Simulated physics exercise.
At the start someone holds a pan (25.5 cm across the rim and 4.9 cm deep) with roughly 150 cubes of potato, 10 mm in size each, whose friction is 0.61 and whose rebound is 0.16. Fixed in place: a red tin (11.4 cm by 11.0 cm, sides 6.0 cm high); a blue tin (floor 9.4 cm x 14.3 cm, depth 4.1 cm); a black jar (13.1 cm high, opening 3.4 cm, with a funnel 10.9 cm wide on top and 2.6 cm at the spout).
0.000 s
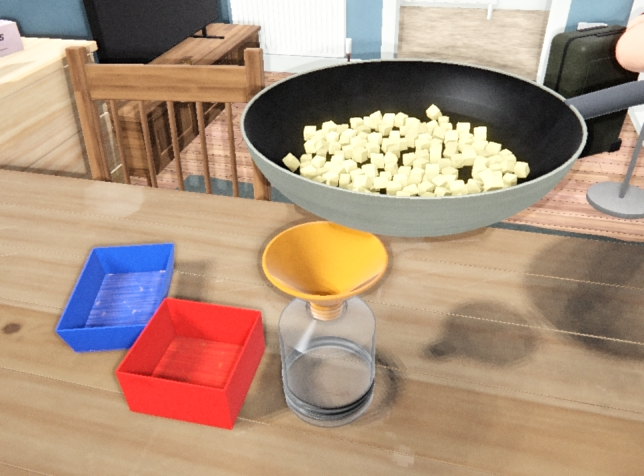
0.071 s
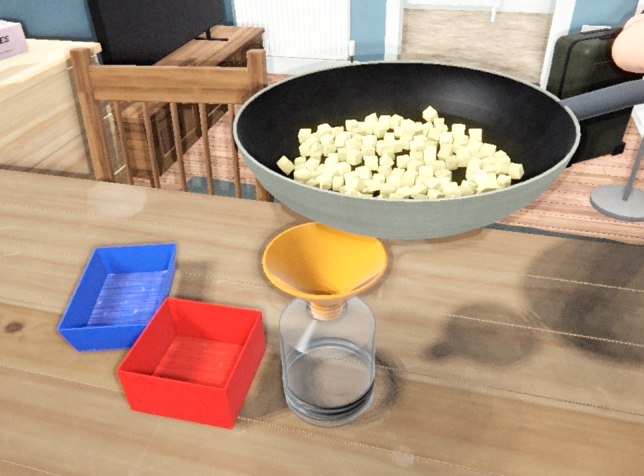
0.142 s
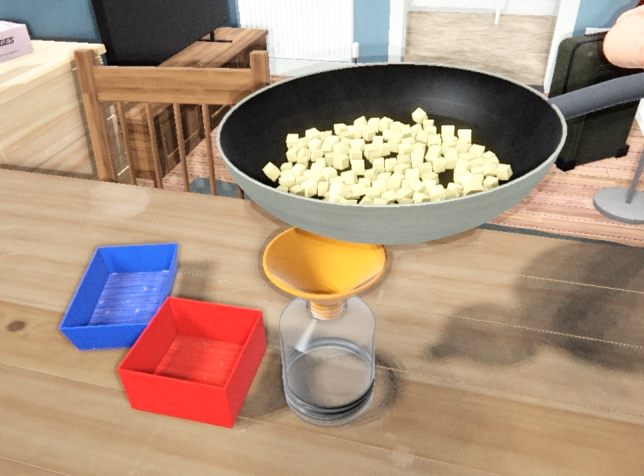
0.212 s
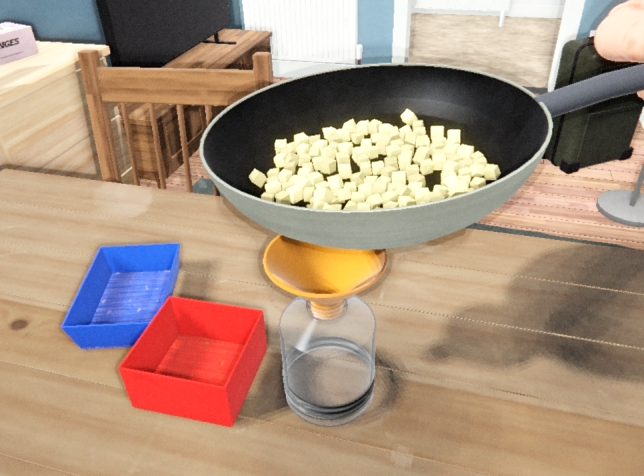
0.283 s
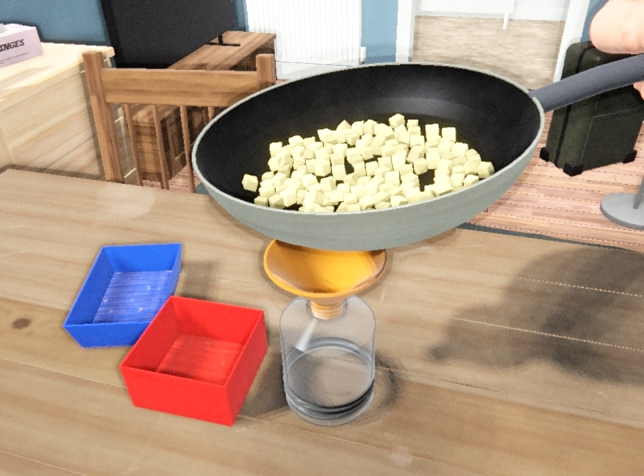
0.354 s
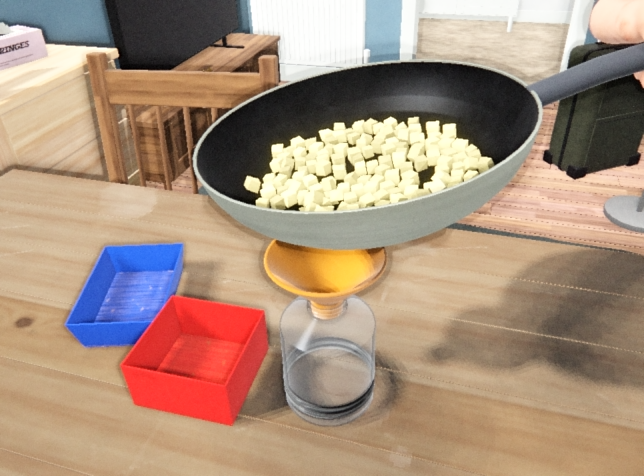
In this clip, a hand holds a pan of pale potato cubes above a table with a red tin, a blue tin and a funnel-topped jar; the pan moves slightly left, then tilts gently with its left side lower.
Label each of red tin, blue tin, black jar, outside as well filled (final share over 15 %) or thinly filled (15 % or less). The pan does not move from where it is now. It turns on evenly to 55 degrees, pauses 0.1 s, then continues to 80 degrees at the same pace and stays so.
Red tin: Thinly filled, blue tin: Thinly filled, black jar: Thinly filled, outside: Well filled.
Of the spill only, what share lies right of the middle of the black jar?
Share of spill: Around 10 per cent.
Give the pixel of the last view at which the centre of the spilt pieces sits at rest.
(262, 415), more or less.
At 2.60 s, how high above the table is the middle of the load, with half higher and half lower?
Height estimate: Near 24 cm.
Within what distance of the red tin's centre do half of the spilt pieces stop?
About 12 cm.
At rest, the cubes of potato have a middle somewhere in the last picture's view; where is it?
Position: Approx. (292, 332).
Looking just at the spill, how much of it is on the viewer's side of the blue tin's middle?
90 %.
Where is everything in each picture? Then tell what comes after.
The first picture shows pan at (401, 207); tilt 0 degrees; moved 0.0 cm; lip at (242, 120); top of the load at (443, 123); red tin at (192, 340); blue tin at (120, 283); black jar at (328, 346).
The second picture shows pan at (396, 209); tilt 1 degrees; moved 0.6 cm; lip at (235, 123); top of the load at (439, 124).
The third picture shows pan at (385, 215); tilt 2 degrees; moved 2.0 cm; lip at (218, 131); top of the load at (429, 126).
The fourth picture shows pan at (375, 220); tilt 4 degrees; moved 3.4 cm; low side left; lip at (202, 139); top of the load at (363, 128).
The fifth picture shows pan at (372, 221); tilt 6 degrees; moved 4.0 cm; low side left; lip at (195, 145); top of the load at (344, 129).
The sixth picture shows pan at (374, 218); tilt 9 degrees; moved 4.0 cm; low side left; lip at (196, 149); top of the load at (380, 129); red tin at (196, 337); blue tin at (130, 281); black jar at (328, 346). It turns about 30 degrees a second.
After 1.22 s, tilt 34 degrees; pan 100 %; middle of all pieces near (329, 176).
After 1.94 s, tilt 54 degrees; pan 100 %; middle of all pieces near (312, 193).
Then, at 2.60 s, tilt 68 degrees; pan 100 %; middle of all pieces near (310, 204).
After 3.23 s, tilt 80 degrees; outside 30 %, pan 55 %, red tin 5 %, funnel 5 %, in the air 5 %; middle of all pieces near (283, 302).
By 4.5 s all is still; outside 45 %, pan 50 %, red tin 5 %, funnel 0 %, blue tin 0 %, black jar 0 %.
